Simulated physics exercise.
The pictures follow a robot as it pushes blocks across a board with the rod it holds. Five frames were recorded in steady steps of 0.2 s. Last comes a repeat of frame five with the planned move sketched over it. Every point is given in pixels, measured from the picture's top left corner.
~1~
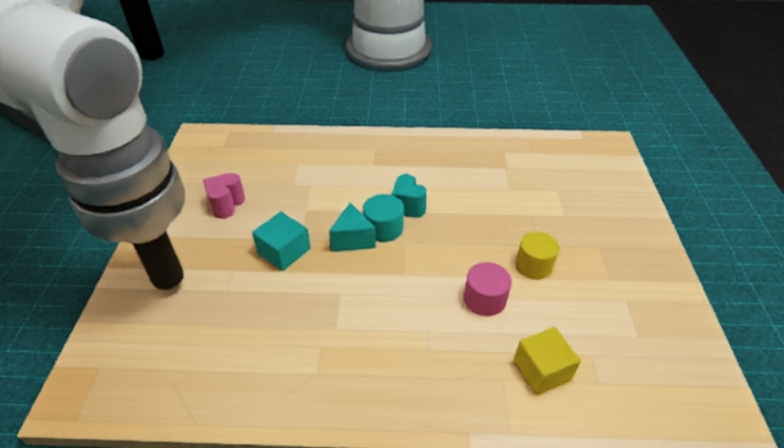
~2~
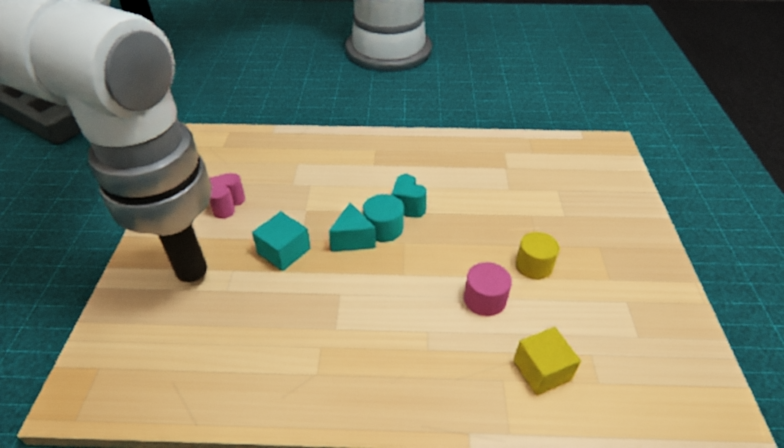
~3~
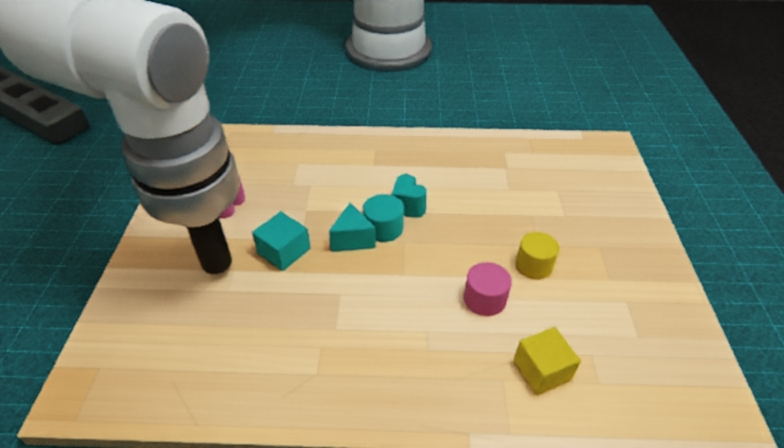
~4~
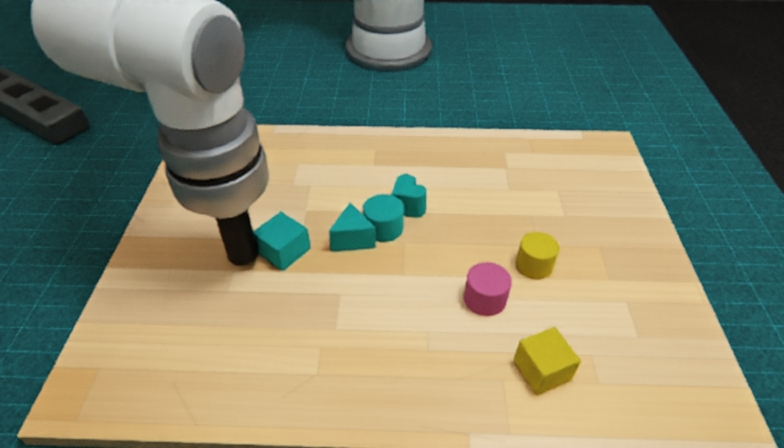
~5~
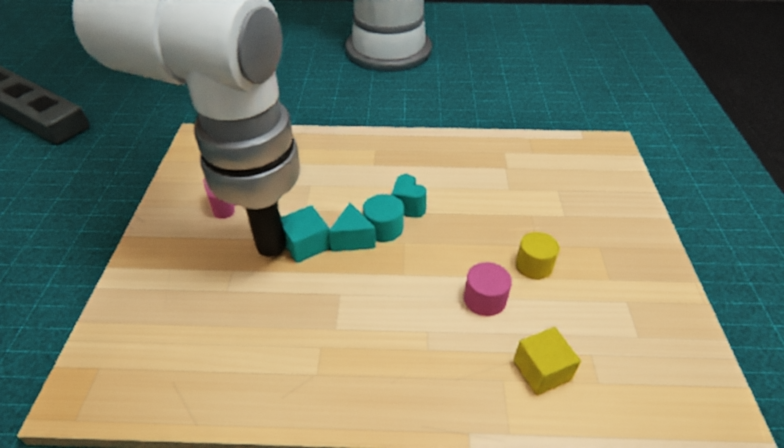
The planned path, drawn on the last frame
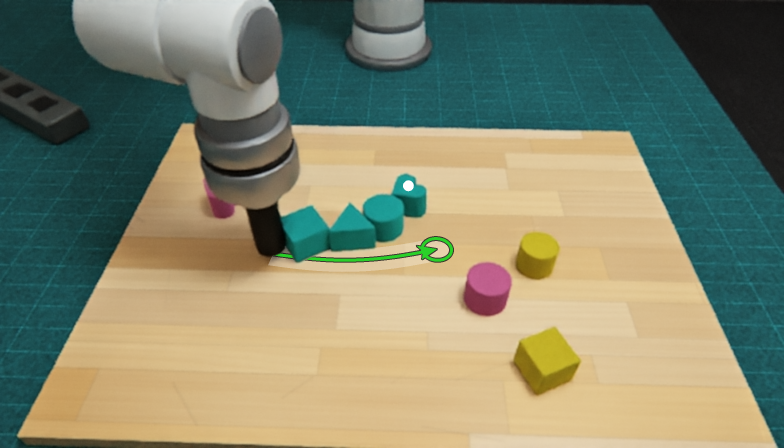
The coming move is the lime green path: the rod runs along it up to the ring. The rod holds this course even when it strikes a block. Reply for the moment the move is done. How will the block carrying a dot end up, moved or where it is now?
Once the rod is done, the block carrying a dot is in a new spot.
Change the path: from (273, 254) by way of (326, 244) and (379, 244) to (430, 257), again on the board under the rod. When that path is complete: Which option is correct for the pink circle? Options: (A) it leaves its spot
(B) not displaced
That would be A.
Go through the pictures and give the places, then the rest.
In the first frame, lower end of the rod at (169, 279), tops of blocks, turquoise four-sided block at (280, 229), turquoise three-sided block at (351, 219), turquoise circle at (383, 207), turquoise heart block at (408, 186), pink circle at (490, 278).
In the second frame, rod at (192, 272), blocks as before.
In the third frame, rod at (217, 264), blocks as before.
In the fourth frame, rod at (244, 256), blocks as before.
In the fifth frame, rod at (272, 247), turquoise four-sided block at (303, 223), turquoise three-sided block at (351, 219), turquoise circle at (383, 207), turquoise heart block at (408, 186), pink circle at (490, 278).
The drawn path runs from (273, 254) by way of (327, 260) and (383, 258) to (437, 249); the dot is on the turquoise heart block.
What follows on the original path. One third of the way, rod at (327, 253); turquoise four-sided block at (359, 228), turned 20° clockwise; turquoise three-sided block at (394, 228), turned 35° anticlockwise; turquoise circle at (399, 203); turquoise heart block at (411, 181), turned 20° clockwise.
Two thirds of the way, rod at (383, 251); turquoise four-sided block at (415, 224), turned 15° clockwise; turquoise three-sided block at (449, 221), turned 45° anticlockwise; turquoise circle at (430, 194); turquoise heart block at (414, 172), turned 15° anticlockwise.
At the end, rod at (437, 242); turquoise four-sided block at (466, 214); turquoise three-sided block at (497, 207), turned 55° anticlockwise; turquoise circle at (440, 190); turquoise heart block at (414, 171), turned 15° anticlockwise; pink circle not moved.
